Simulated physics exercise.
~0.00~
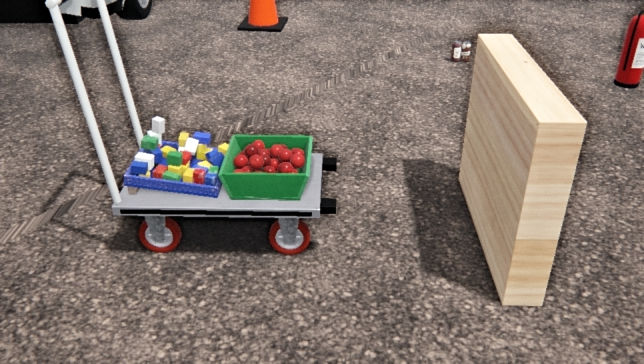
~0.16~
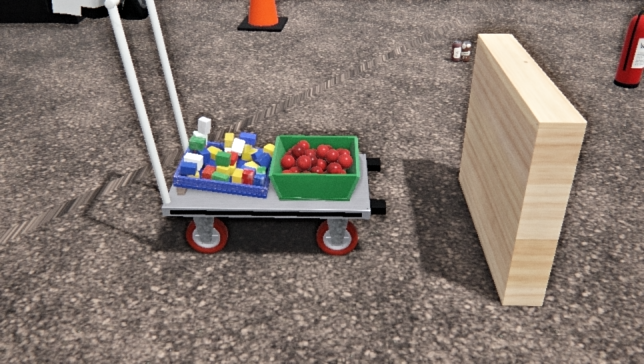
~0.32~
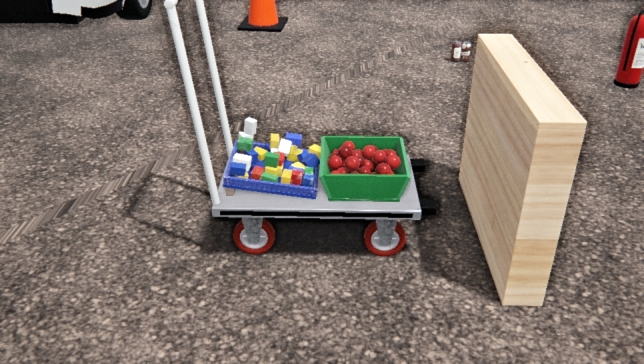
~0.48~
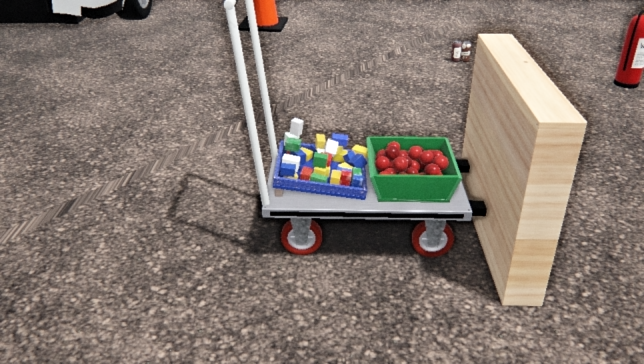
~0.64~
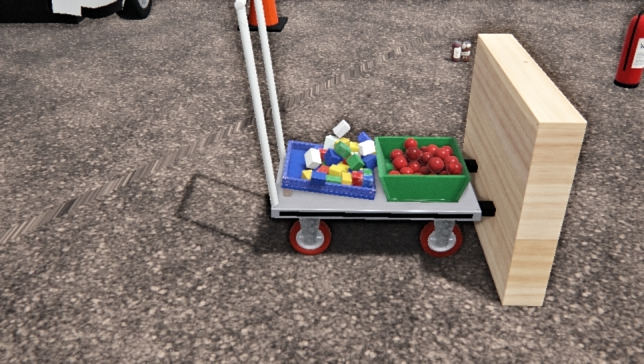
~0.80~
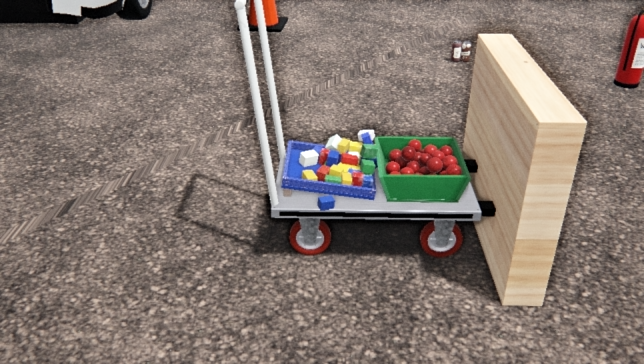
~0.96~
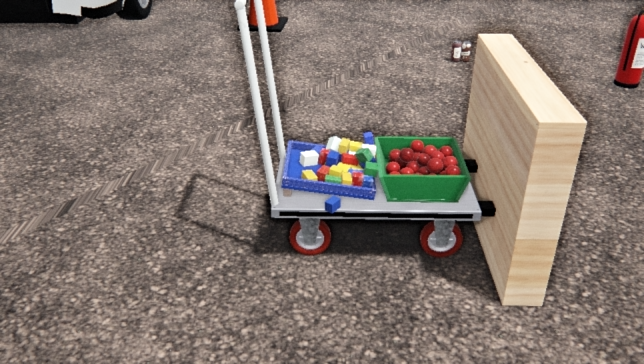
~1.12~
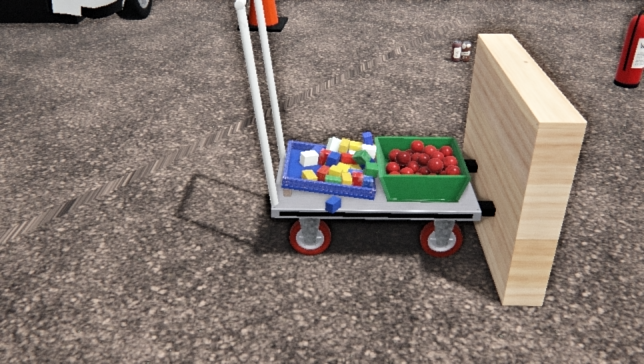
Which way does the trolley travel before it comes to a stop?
The trolley travels to the right, towards the wooden wall.
